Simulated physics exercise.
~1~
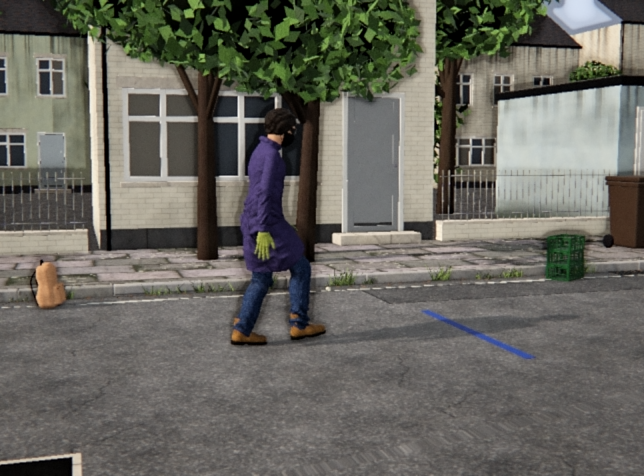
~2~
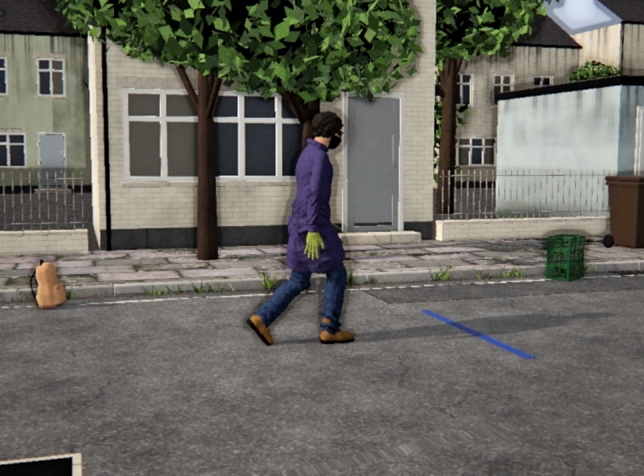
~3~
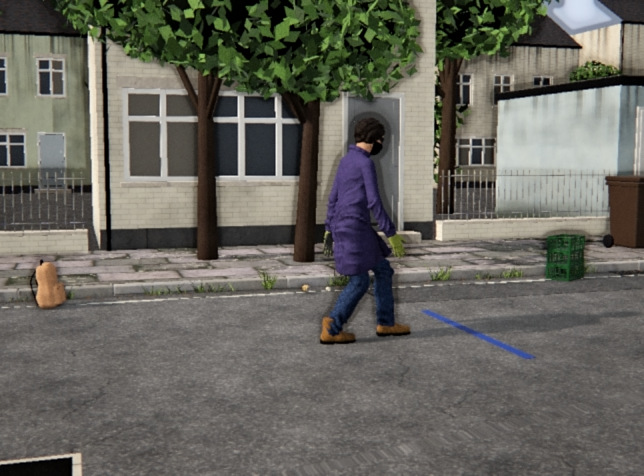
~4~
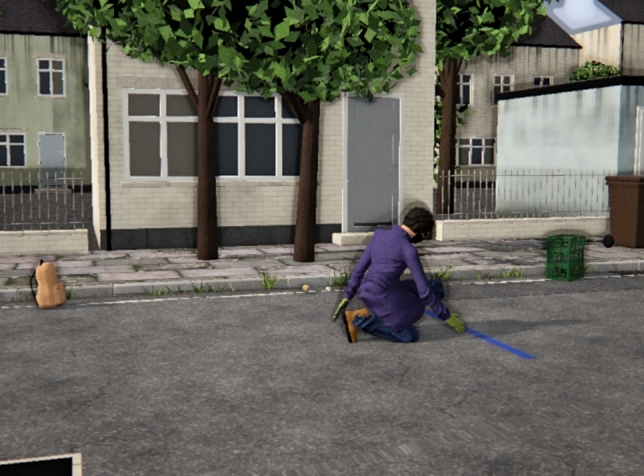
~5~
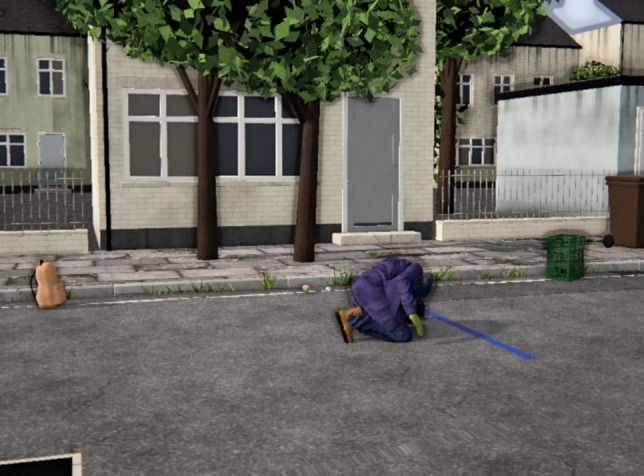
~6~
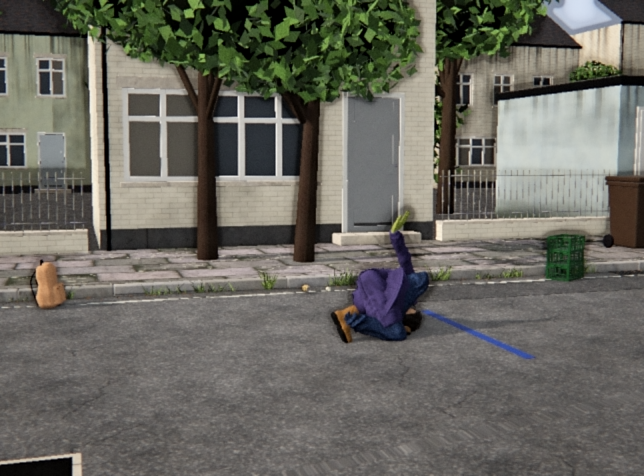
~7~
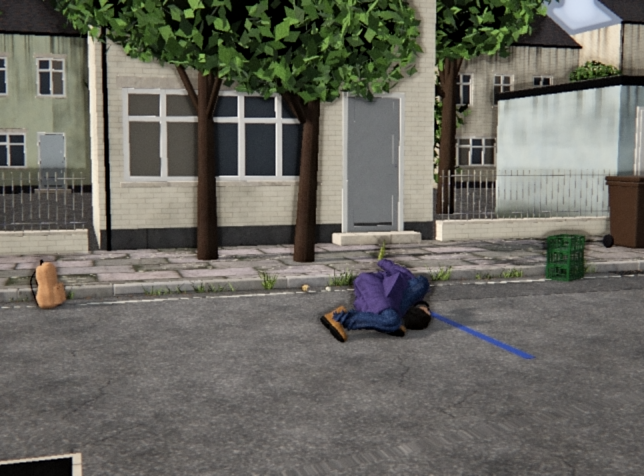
The video shows a person in a purple coat and green gloves walking right along a street towards a blue strip, then dropping to the knees, folding forward and rolling over with one arm briefly raised, ending curled on the road just short of the strip.
